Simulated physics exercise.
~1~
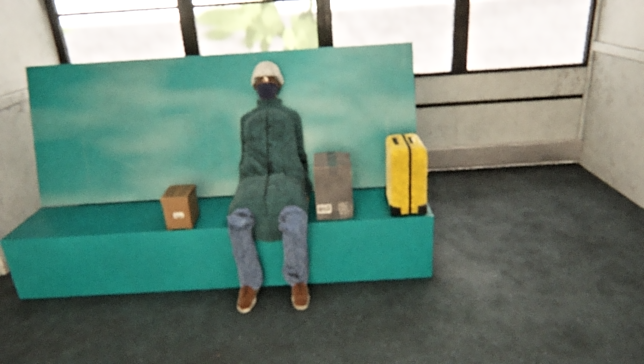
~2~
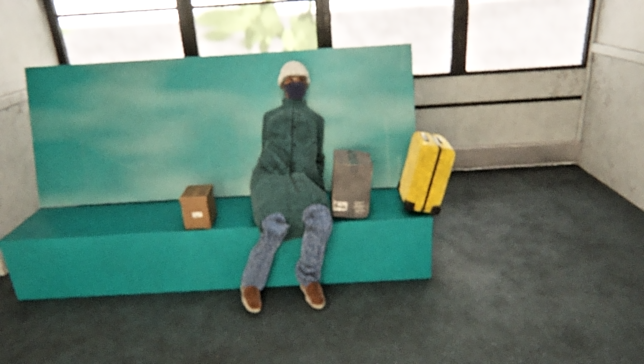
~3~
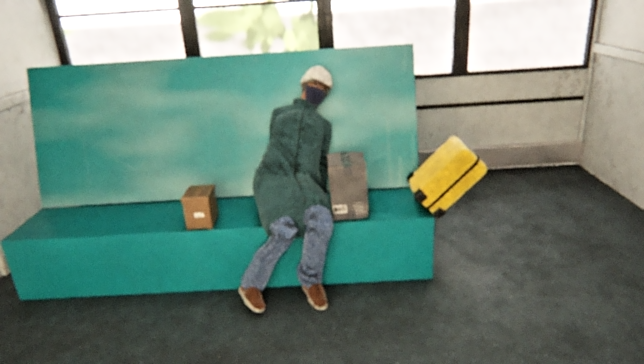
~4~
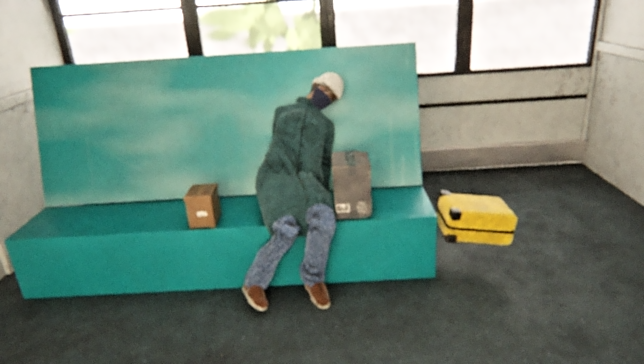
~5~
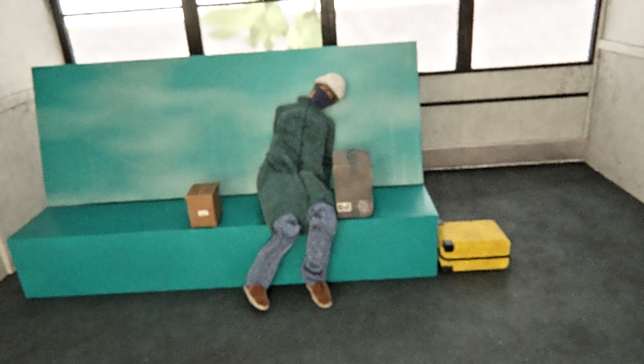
A person in a long green coat and white cap slid slightly right and slumped sideways on a teal bench, while the two boxes beside them shifted, then stayed upright, and a yellow suitcase tipped off the right end and landed on its side on the floor.
